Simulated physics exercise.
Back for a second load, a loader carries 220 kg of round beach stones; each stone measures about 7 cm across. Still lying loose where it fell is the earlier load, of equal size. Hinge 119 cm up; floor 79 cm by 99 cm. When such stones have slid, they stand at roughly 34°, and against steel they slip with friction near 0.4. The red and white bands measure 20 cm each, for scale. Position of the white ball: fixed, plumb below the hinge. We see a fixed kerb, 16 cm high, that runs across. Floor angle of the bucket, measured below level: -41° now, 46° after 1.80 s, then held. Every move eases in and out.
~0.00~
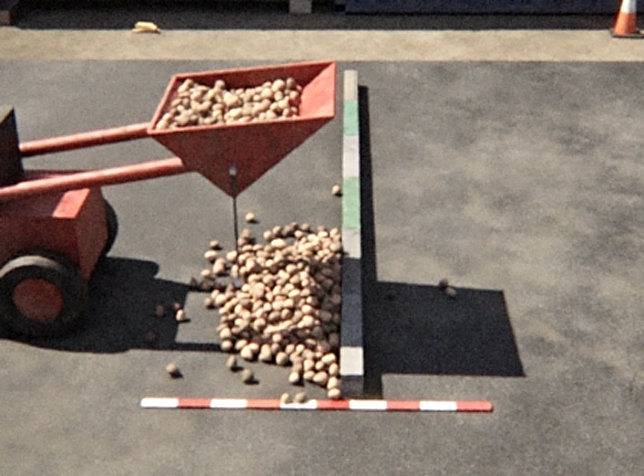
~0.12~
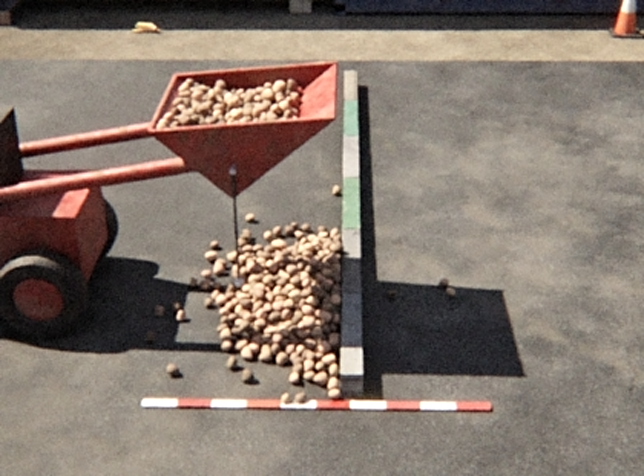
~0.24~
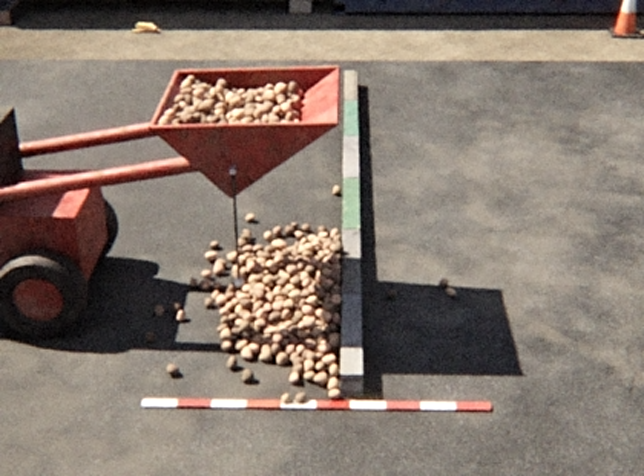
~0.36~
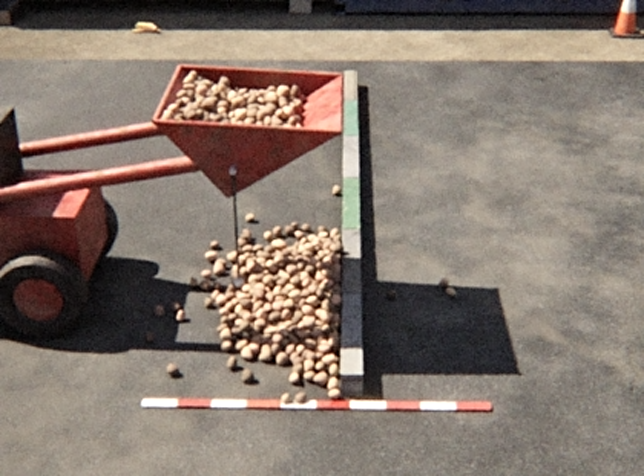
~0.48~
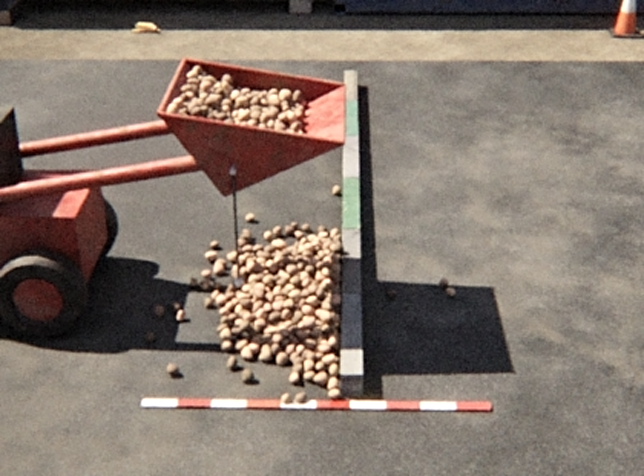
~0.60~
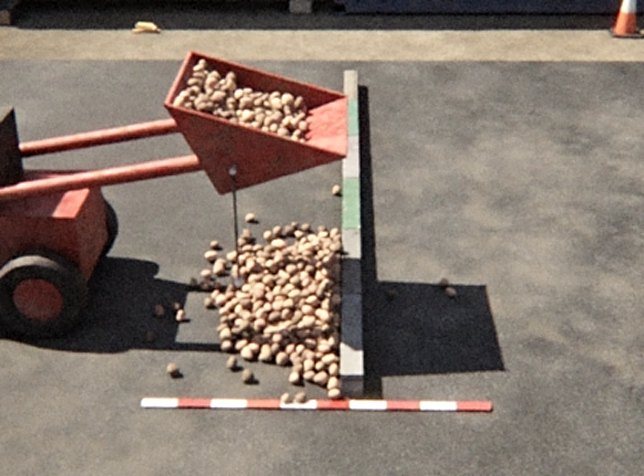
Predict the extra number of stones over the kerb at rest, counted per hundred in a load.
About 67 more per hundred stones.
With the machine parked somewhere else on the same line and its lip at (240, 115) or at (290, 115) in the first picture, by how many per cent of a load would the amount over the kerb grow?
Some 0 percent first and 25 percent second.
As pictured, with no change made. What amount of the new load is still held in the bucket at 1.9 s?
It still holds about 5 per cent.
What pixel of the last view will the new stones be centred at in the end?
Middle: Approx. (391, 291) px.
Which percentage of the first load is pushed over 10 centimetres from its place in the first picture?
I'd put it at about 0 per cent.
After 1.4 s the floor is at 32°; in per cent of one load, 94 in the bucket, 105 on this side of the kerb, 1 over the kerb; the foremost stones are at (377, 255).
After 1.9 s the floor is at 46°; in per cent of one load, 6 in the bucket, 150 on this side of the kerb, 43 over the kerb; the foremost stones are at (460, 288).
After 2.2 s the floor is at 46°; in per cent of one load, 0 in the bucket, 135 on this side of the kerb, 65 over the kerb; the foremost stones are at (543, 303).
After 4.7 s the floor is at 46°; in per cent of one load, 0 in the bucket, 132 on this side of the kerb, 68 over the kerb; the foremost stones are at (617, 297). Net gain over the kerb, 67.
